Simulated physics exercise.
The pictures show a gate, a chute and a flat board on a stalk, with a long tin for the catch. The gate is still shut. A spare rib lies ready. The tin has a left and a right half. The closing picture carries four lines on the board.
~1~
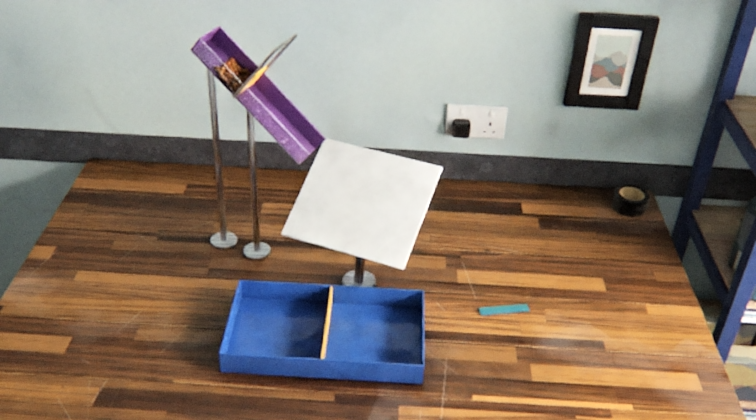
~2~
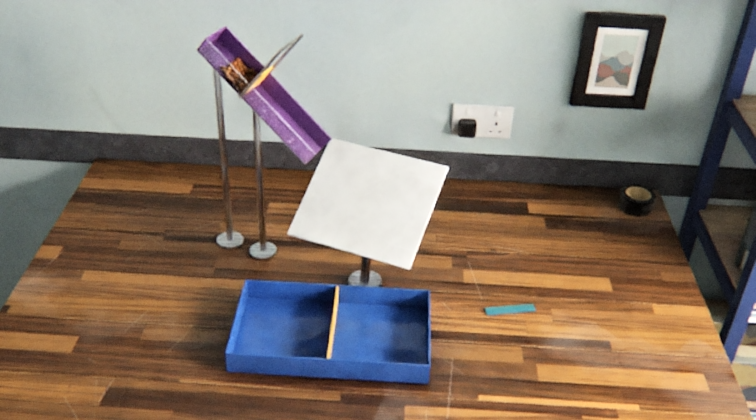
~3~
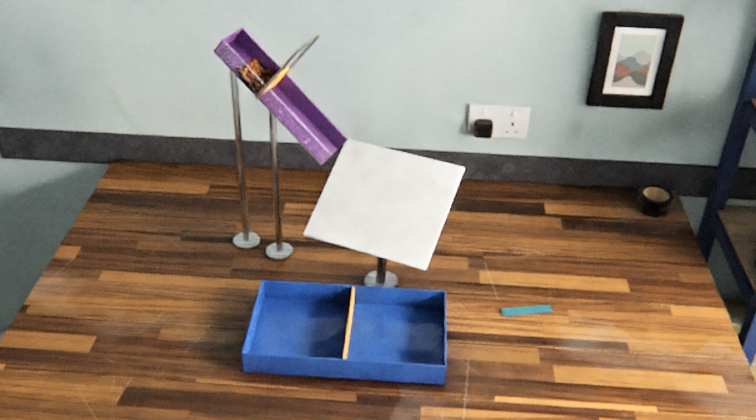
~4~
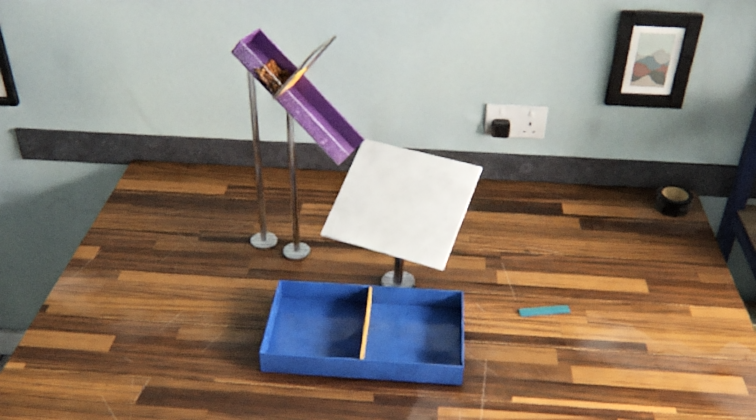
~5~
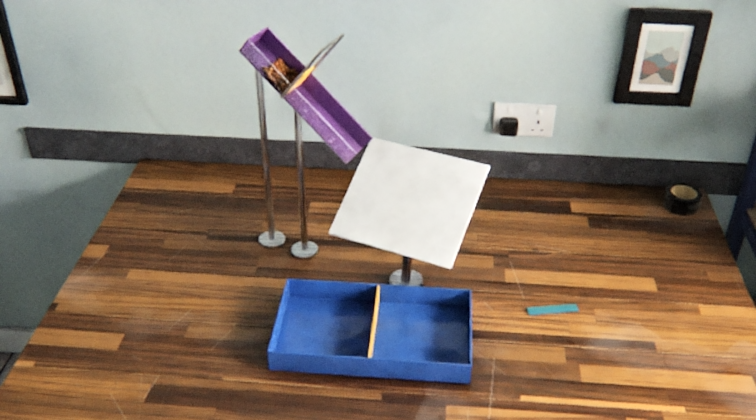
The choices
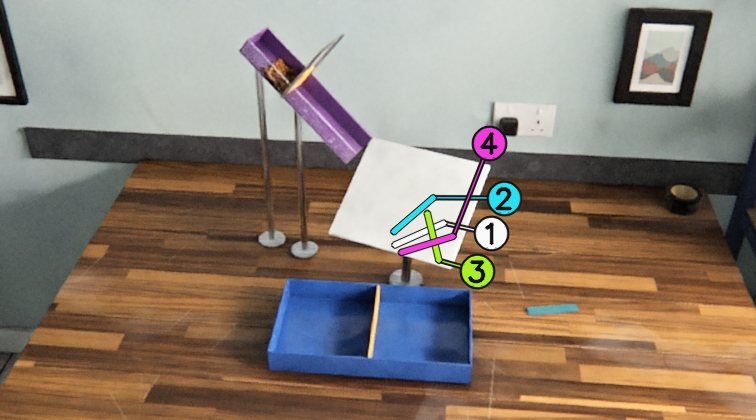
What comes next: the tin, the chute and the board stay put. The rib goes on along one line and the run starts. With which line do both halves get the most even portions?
Line 4 does it best.
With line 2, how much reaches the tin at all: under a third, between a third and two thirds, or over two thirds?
It is over two thirds.
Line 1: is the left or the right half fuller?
Left.
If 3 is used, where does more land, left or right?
More lands on the right.
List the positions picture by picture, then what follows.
In the first picture, load behind the gate at (238, 79), cereal balls; lip of the chute at (308, 157), sloping fairly steeply.
In the second picture, middle of the board at (368, 200), tilted fairly steeply; middle of its low edge at (347, 251); of its high edge at (388, 152).
In the third picture, front corners of the tin at (242, 353) and (446, 366); front end of its middle wall at (343, 360); gate still shut at (279, 76).
In the fourth picture, middle of the load at (278, 81); lip at (347, 157).
In the fifth picture, middle of the load at (285, 79); lip at (355, 156).
On the marked copy, line 1 from (444, 223) to (394, 245); line 2 from (433, 197) to (393, 231); line 3 from (427, 213) to (438, 260); line 4 from (453, 236) to (401, 252).
If 1 is chosen, of what is caught, most in the left half, a small part in the right.
If 2 is chosen, of what is caught, most in the left half, about a quarter in the right.
If 3 is chosen, of what is caught, a small part in the left half, most in the right.
If 4 is chosen, of what is caught, about half in the left half, about half in the right.
